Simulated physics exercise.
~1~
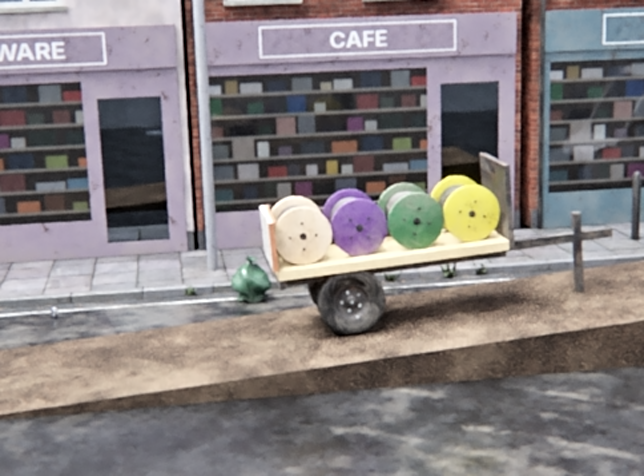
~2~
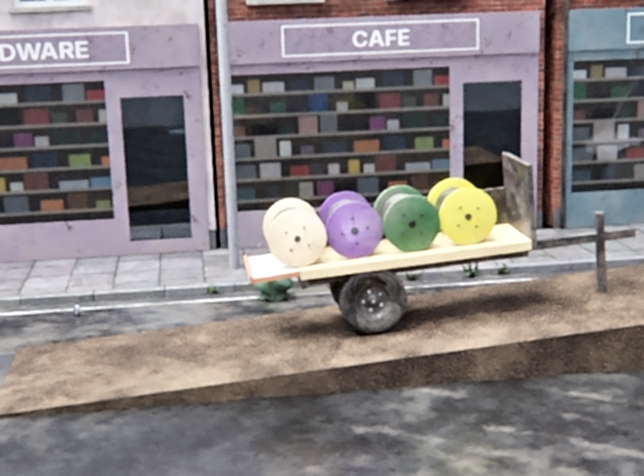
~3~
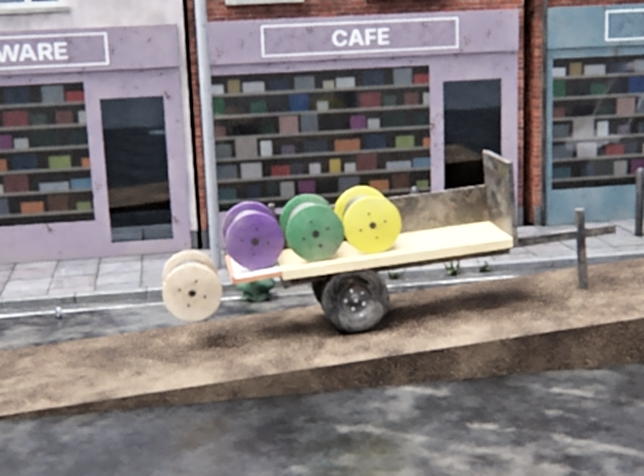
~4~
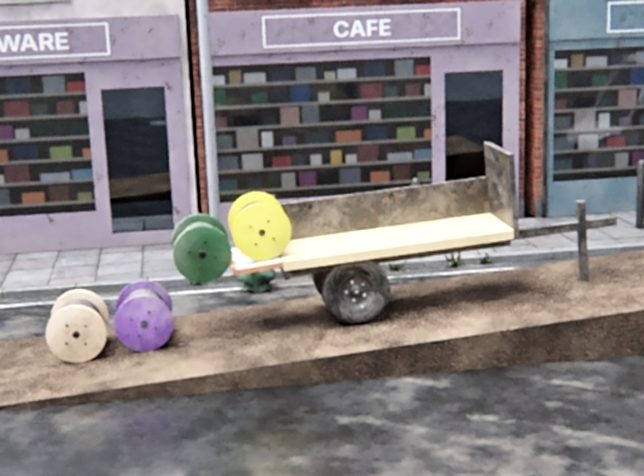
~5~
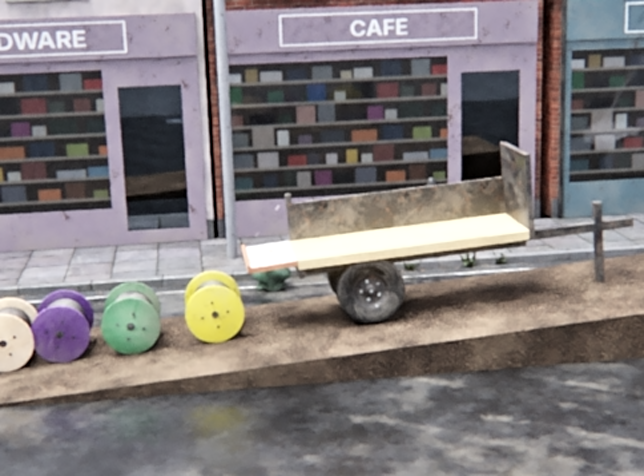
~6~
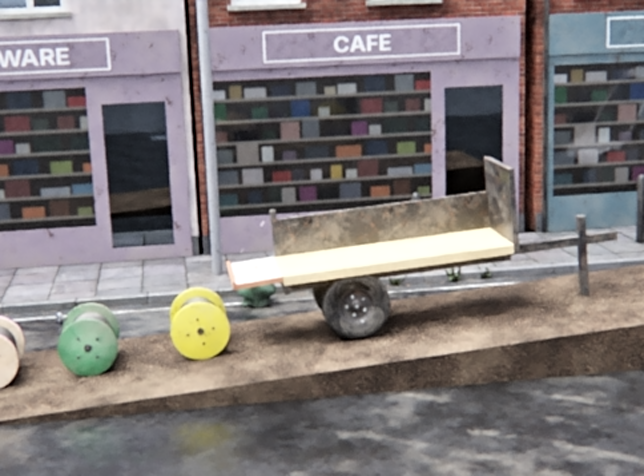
A trailer with a pale wooden bed stands tilted nose-up on a dirt ramp, seen from the side by a slightly swaying camera, with a cafe and other shops behind. Four cable reels, cream, purple, green and yellow from left to right, sit against the raised tailgate at its left end. The gate drops open, and the reels roll left along the bed. The cream one falls off first, followed by the purple, then the green and the yellow. They roll away down the slope, ending with yellow nearest the empty trailer and green farther left.
